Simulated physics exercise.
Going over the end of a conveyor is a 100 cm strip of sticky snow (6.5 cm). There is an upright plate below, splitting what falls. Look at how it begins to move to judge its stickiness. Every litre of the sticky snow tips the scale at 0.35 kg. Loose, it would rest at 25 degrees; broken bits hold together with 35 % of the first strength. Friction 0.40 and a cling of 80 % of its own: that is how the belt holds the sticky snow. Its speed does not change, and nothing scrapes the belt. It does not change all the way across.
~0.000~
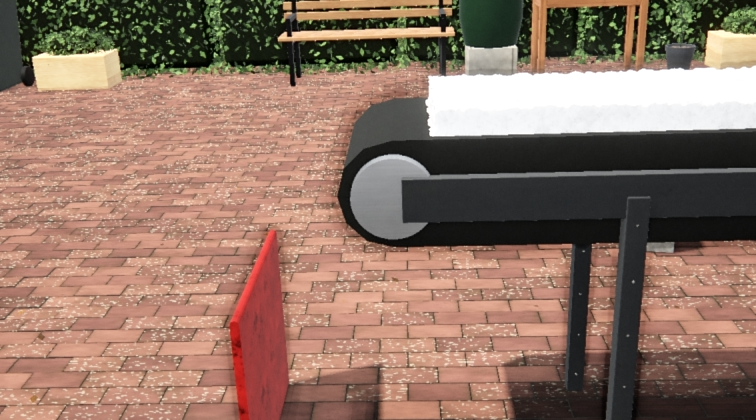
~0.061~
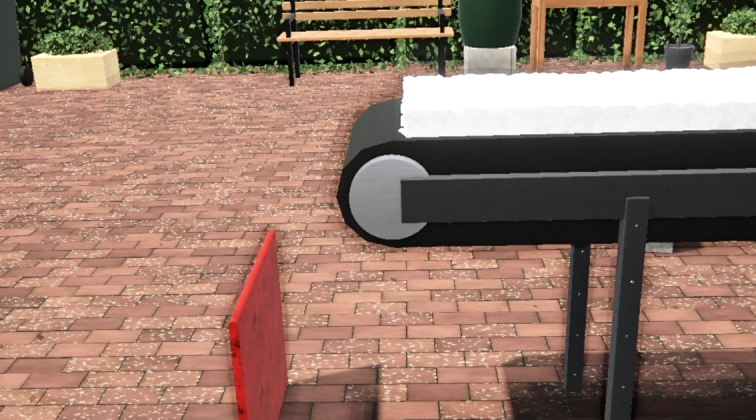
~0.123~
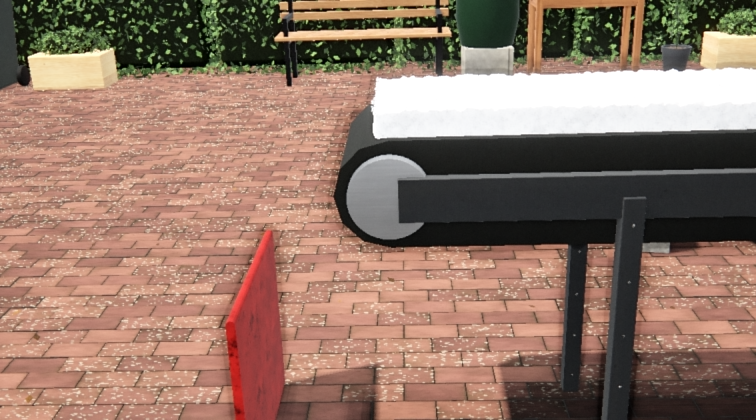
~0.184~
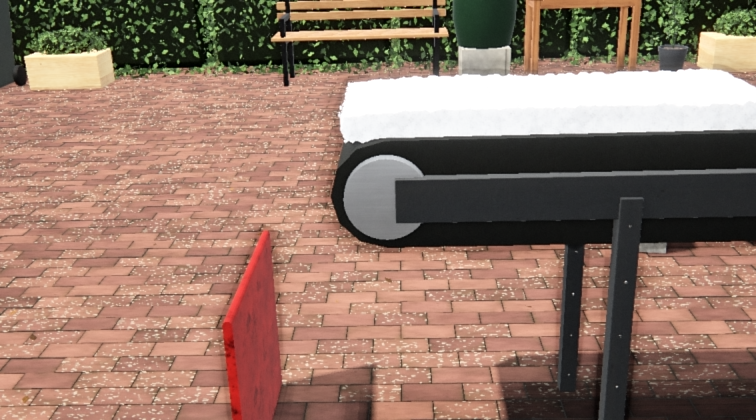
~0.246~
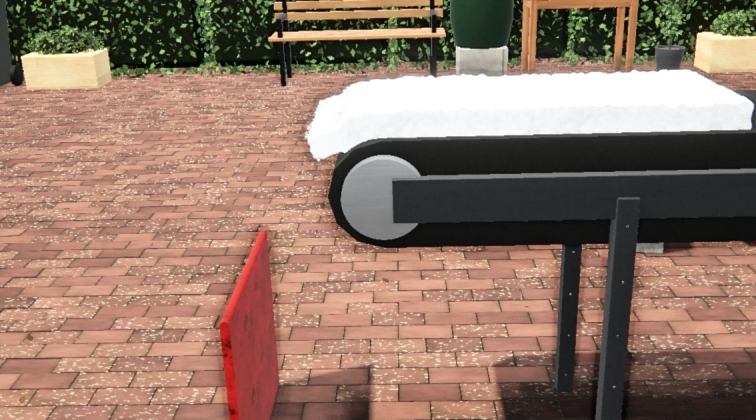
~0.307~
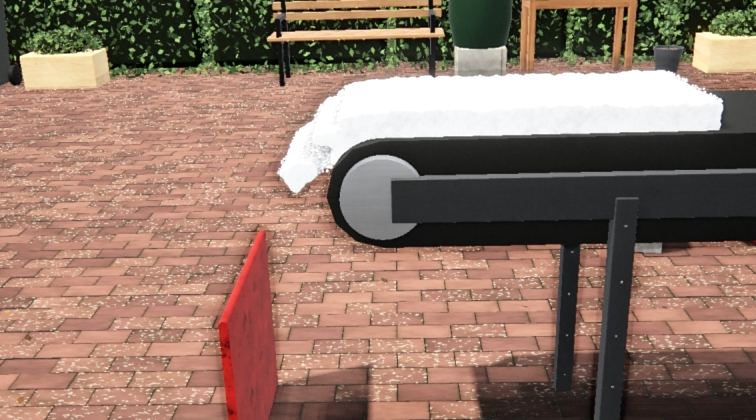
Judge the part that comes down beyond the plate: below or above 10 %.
The share is in excess of 10 percent.
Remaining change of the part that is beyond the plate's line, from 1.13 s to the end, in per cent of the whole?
Measured change: Roughly 7 per cent.
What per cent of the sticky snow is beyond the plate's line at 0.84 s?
Reading: Around 14 %.
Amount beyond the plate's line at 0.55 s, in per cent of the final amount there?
10 %.
By 0.55 s, 3 % is beyond the plate's line.
By 0.84 s, 13 % is beyond the plate's line.
By 1.13 s, 24 % is beyond the plate's line.
By 1.42 s, 31 % is beyond the plate's line.
By 2.61 s, at the end, 31 % is beyond the plate's line.
